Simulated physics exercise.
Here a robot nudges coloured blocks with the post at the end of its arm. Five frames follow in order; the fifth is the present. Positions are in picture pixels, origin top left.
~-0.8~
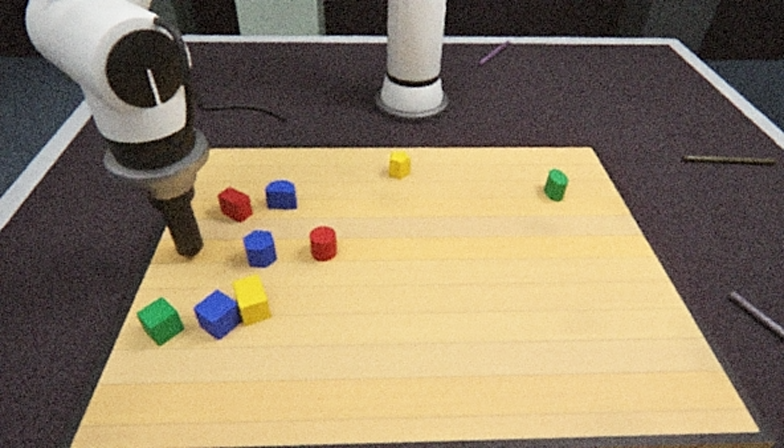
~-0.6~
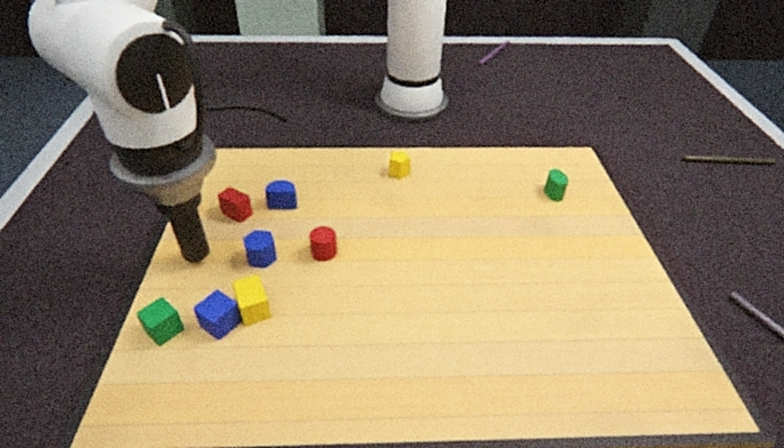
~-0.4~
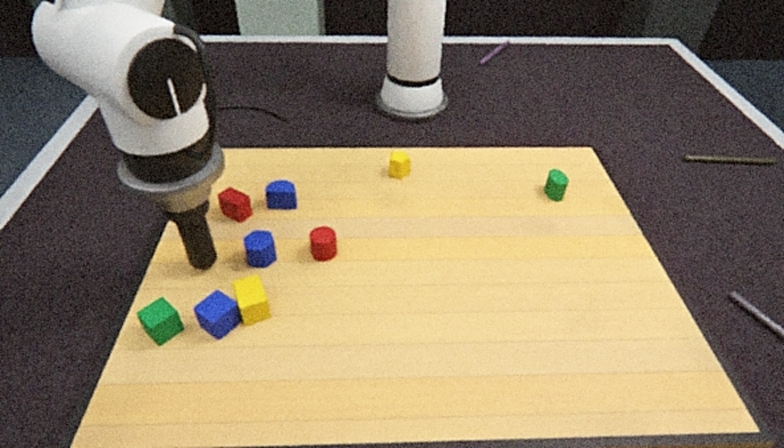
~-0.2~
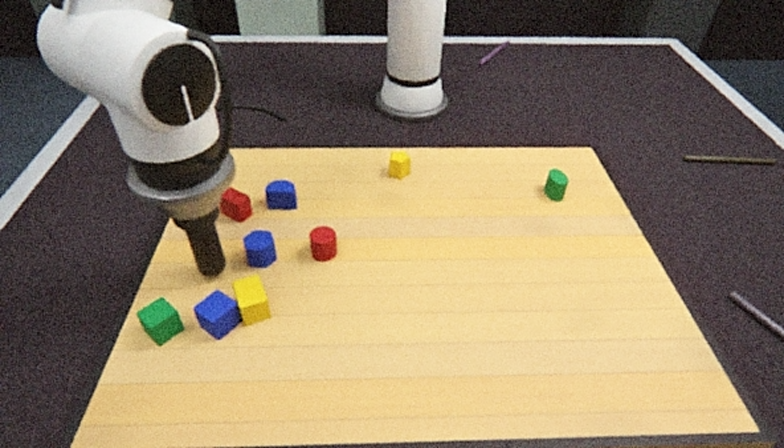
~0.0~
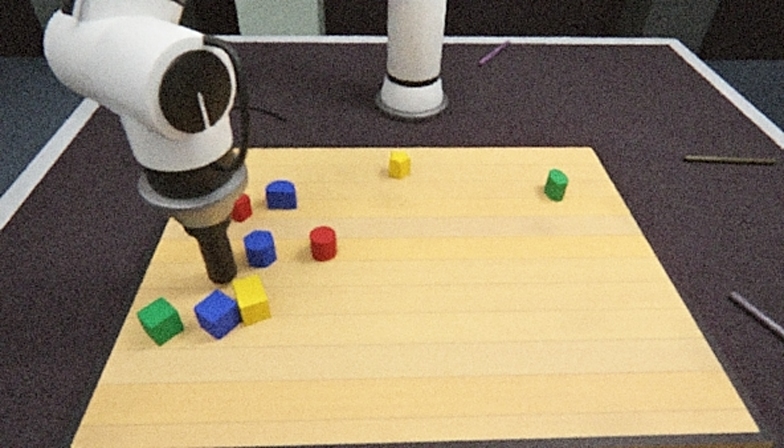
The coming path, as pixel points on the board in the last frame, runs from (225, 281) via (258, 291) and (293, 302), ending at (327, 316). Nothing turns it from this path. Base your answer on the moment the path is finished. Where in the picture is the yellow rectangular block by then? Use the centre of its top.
Final place: (264, 306).
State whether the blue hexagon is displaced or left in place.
At the moment the path ends, the blue hexagon still stands where it did.
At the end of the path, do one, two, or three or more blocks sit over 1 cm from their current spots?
The answer is one block, counting only moves over 1 cm.
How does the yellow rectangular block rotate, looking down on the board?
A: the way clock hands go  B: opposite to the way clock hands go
It's A.
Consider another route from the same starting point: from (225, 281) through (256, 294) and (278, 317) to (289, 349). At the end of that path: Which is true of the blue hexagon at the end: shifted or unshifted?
At the moment the path ends, the blue hexagon still stands where it did.
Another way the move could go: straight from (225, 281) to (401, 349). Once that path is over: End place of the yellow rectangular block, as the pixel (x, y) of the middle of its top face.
Close to (267, 312).
What follows on the original path. One third of the way, post (258, 286); yellow rectangular block (257, 298), turned 20° clockwise.
Two thirds of the way, post (293, 297); yellow rectangular block (264, 306), turned 45° clockwise.
At the end, post (326, 311); yellow rectangular block (264, 306), turned 45° clockwise; blue hexagon in place.
